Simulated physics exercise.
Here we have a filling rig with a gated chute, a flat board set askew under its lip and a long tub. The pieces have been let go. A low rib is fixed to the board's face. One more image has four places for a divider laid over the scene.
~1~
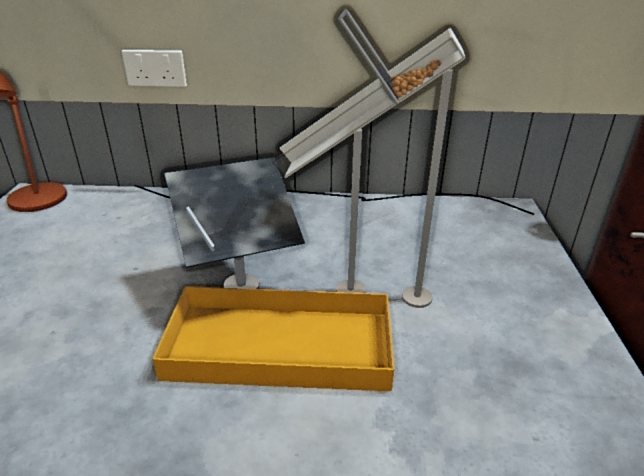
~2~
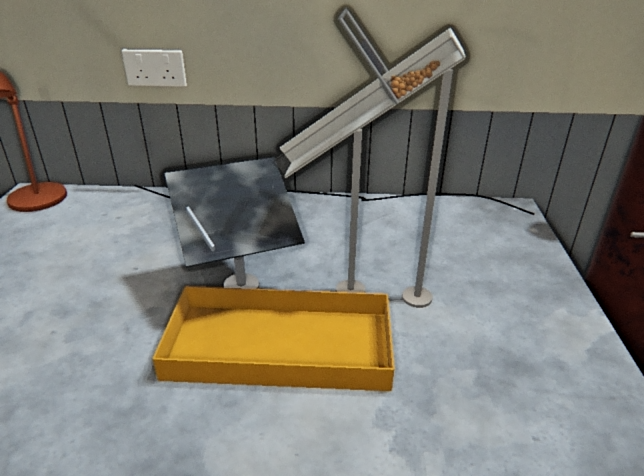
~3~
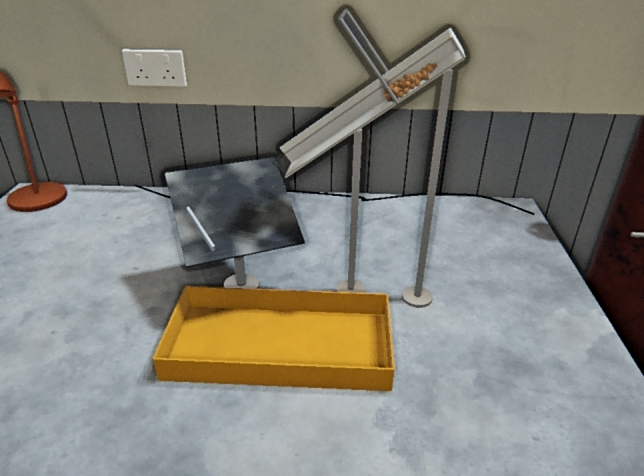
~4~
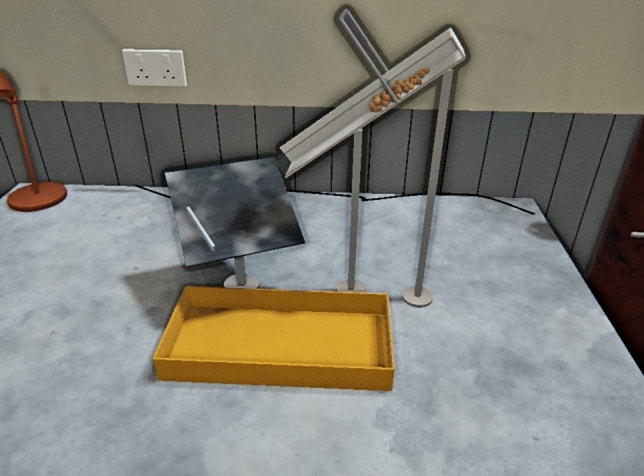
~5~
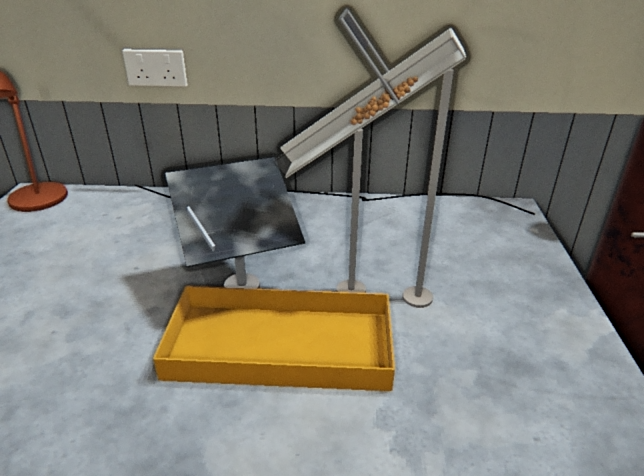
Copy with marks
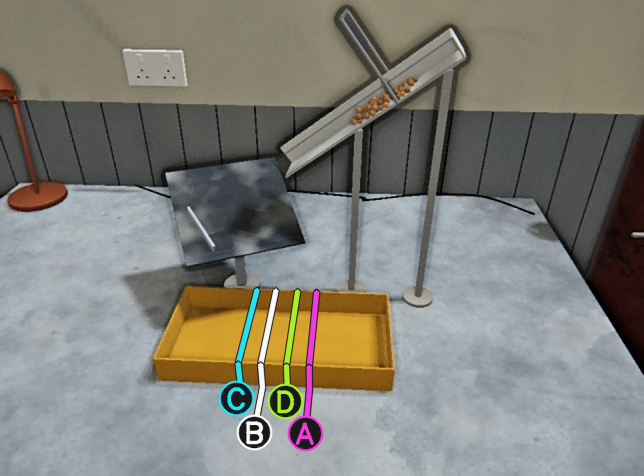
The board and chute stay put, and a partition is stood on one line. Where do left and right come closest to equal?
I would pick line C.
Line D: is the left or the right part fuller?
The left side.
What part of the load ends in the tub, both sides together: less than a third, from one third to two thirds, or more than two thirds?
More than two thirds.
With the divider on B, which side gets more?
Left.
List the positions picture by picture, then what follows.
The first picture shows load behind the gate near (411, 77), roasted chickpeas; lip of the chute near (289, 170), sloping fairly steeply.
The second picture shows middle of the board near (234, 207), tilted gently; middle of its low edge near (248, 254); of its high edge near (221, 165).
The third picture shows front corners of the tub near (154, 359) and (394, 369), empty; front of the load near (389, 99).
The fourth picture shows middle of the load near (397, 93); its front near (373, 109), close to a quarter of the way to the lip; rib from (188, 207) to (214, 246).
The fifth picture shows middle of the load near (386, 101); its front near (353, 122), close to a third of the way to the lip.
On the marked copy, line A crosses the front rim at (309, 365); line B crosses the front rim at (260, 363); line C crosses the front rim at (238, 362); line D crosses the front rim at (286, 364).
If A is chosen, of what is caught, all but a few on the left of the divider, a small share on the right.
If B is chosen, of what is caught, the bulk on the left of the divider, a small share on the right.
If C is chosen, of what is caught, close to half on the left of the divider, close to half on the right.
If D is chosen, of what is caught, all but a few on the left of the divider, a small share on the right.
